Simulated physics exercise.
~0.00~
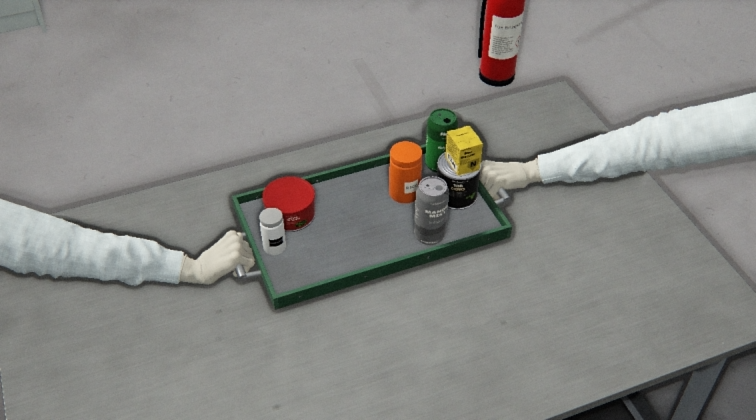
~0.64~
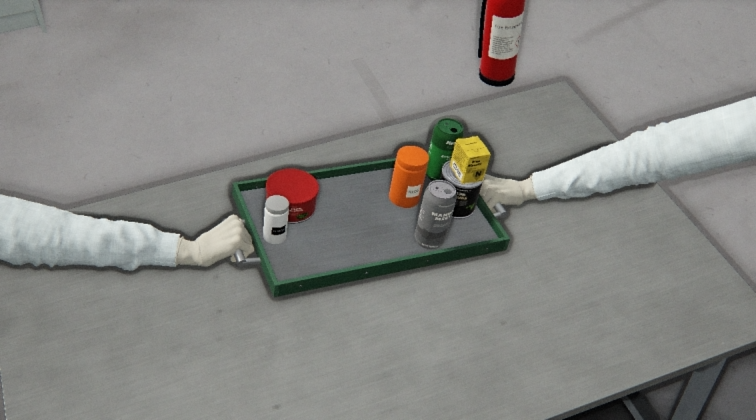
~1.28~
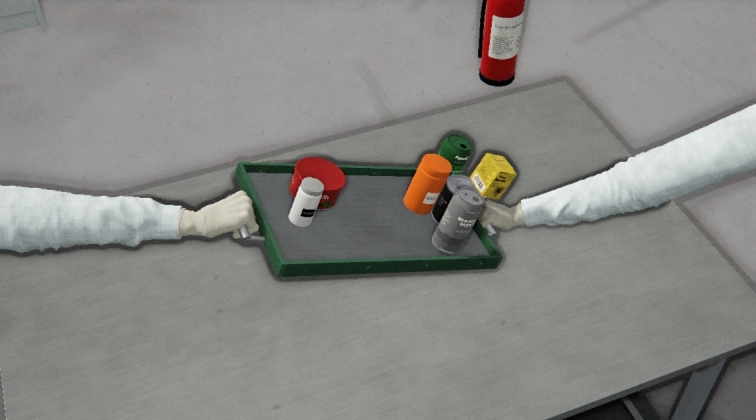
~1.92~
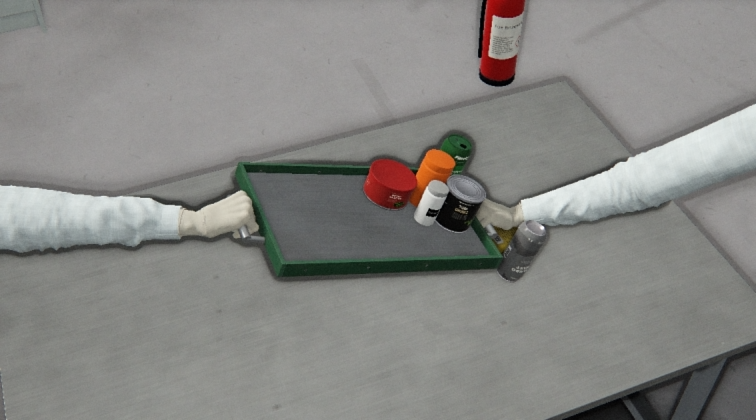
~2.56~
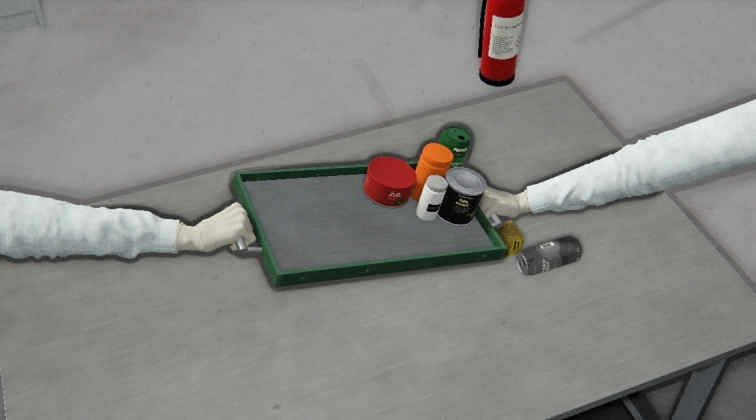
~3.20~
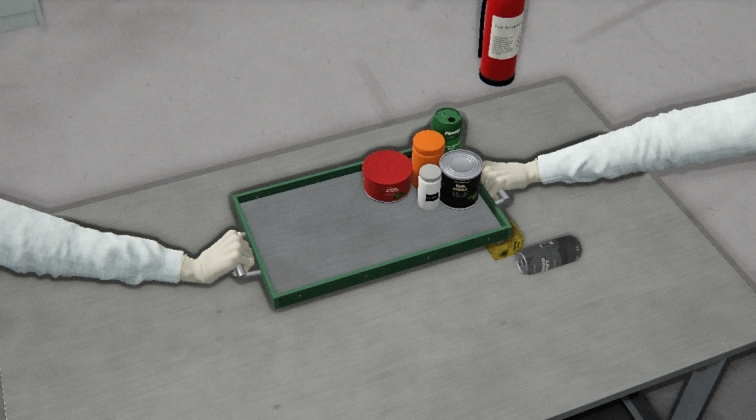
On a grey table, two gloved hands tilting a green-rimmed tray rightward, containers sliding, yellow carton and grey can falling off, tray levelling.
